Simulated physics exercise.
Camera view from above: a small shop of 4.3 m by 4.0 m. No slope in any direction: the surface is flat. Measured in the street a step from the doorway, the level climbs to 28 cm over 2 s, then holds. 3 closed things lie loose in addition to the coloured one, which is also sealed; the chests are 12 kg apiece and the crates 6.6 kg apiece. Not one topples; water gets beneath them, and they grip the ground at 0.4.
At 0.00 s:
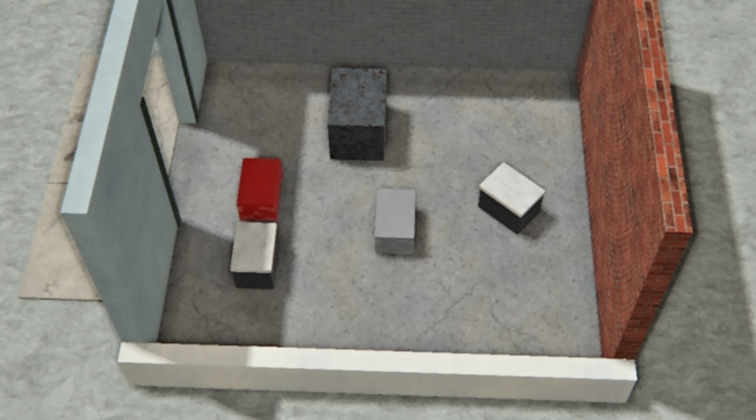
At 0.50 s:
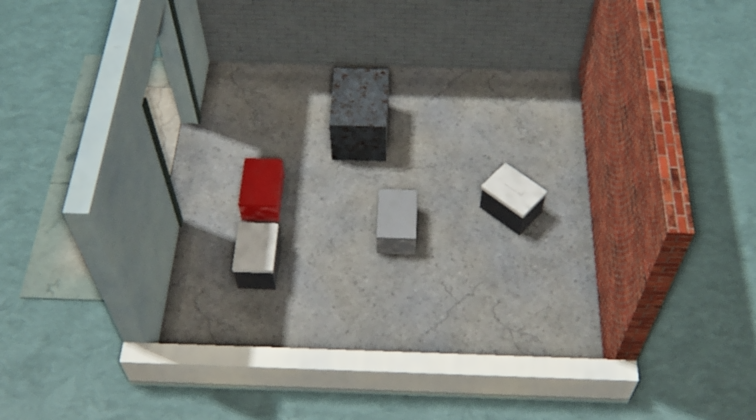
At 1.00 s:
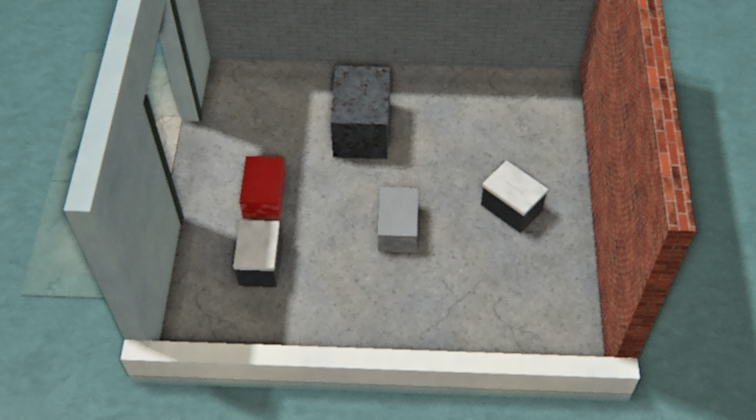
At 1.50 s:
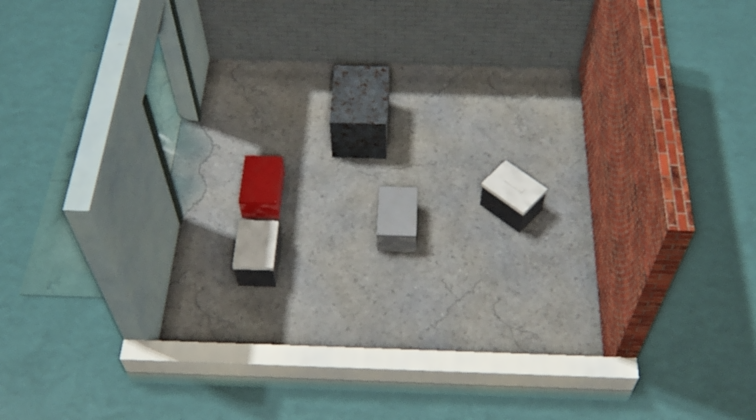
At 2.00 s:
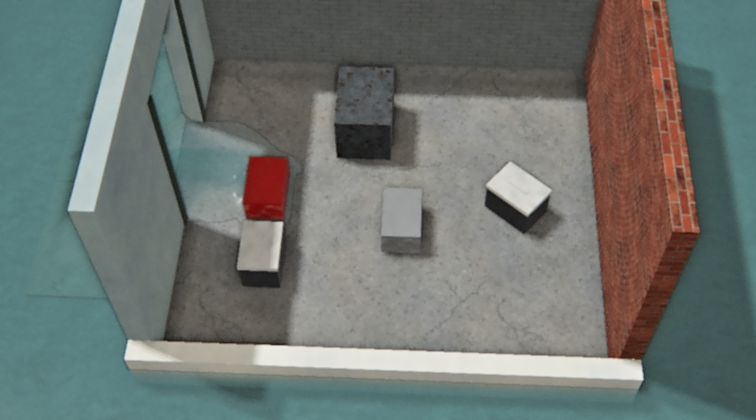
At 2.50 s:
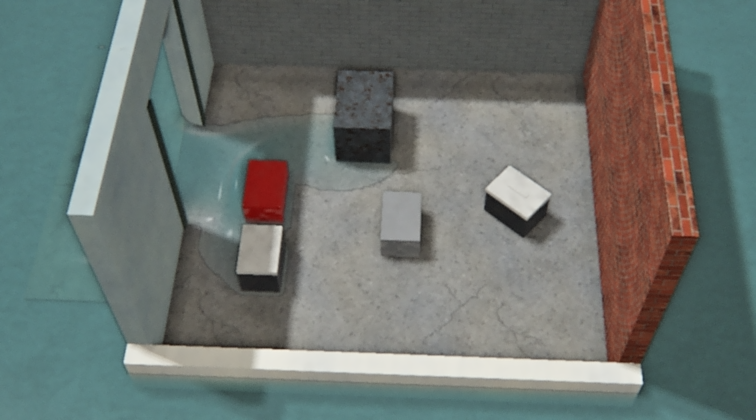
Small walled shop seen from above, with water surrounding it, then spreading through the left doorway around a red box.
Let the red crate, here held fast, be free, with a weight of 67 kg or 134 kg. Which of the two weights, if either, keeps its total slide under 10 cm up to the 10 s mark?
Only the heavier one.
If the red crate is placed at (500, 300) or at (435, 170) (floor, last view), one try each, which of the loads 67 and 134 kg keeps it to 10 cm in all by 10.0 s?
In turn: The smaller is enough; either load holds.
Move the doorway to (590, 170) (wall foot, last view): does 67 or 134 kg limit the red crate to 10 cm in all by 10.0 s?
Result: Lighter option suffices.
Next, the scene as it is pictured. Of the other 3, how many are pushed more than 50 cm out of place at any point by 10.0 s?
The tally stands at 3.
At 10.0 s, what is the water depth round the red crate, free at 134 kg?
Close to 11 cm deep.
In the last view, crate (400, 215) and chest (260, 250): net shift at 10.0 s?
In that order: 150 cm, 250 cm.
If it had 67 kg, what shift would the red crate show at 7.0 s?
Displacement near 60 cm.
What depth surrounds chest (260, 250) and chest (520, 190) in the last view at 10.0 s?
About 14 and 11 cm.
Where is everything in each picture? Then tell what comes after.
The red crate at (258, 181), on the bottom; 0.0 m2 under water; 0 of 4 have shifted, in the first frame.
The red crate at (260, 181), on the bottom; water covers 0.0 m2; 0 of 4 have shifted, in the second frame.
The red crate at (261, 179) rests on the ground; water covers 0.0 m2; 0 of 4 have shifted, in the third frame.
The red crate at (261, 179), on the bottom; 0.1 m2 under water; 0 of 4 have shifted, in the fourth frame.
The red crate at (265, 180), on the bottom; water covers 1.0 m2; 0 of 4 have shifted, in the fifth frame.
The red crate at (265, 183) rests on the ground; water covers 2.2 m2; 0 of 4 have shifted, in the sixth frame.
After 3.5 s the red crate would be 43 cm from its start with 67 kg and 0 cm from its start with 134 kg; 10 cm of water round it then.
After 4.5 s the red crate would be 52 cm from its start with 67 kg and 0 cm from its start with 134 kg; 9 cm of water round it then.
After 7.0 s the red crate would be 67 cm from its start with 67 kg and 0 cm from its start with 134 kg; 10 cm of water round it then.
After 10.0 s the red crate would be 93 cm from its start with 67 kg and 0 cm from its start with 134 kg; 11 cm of water round it then.
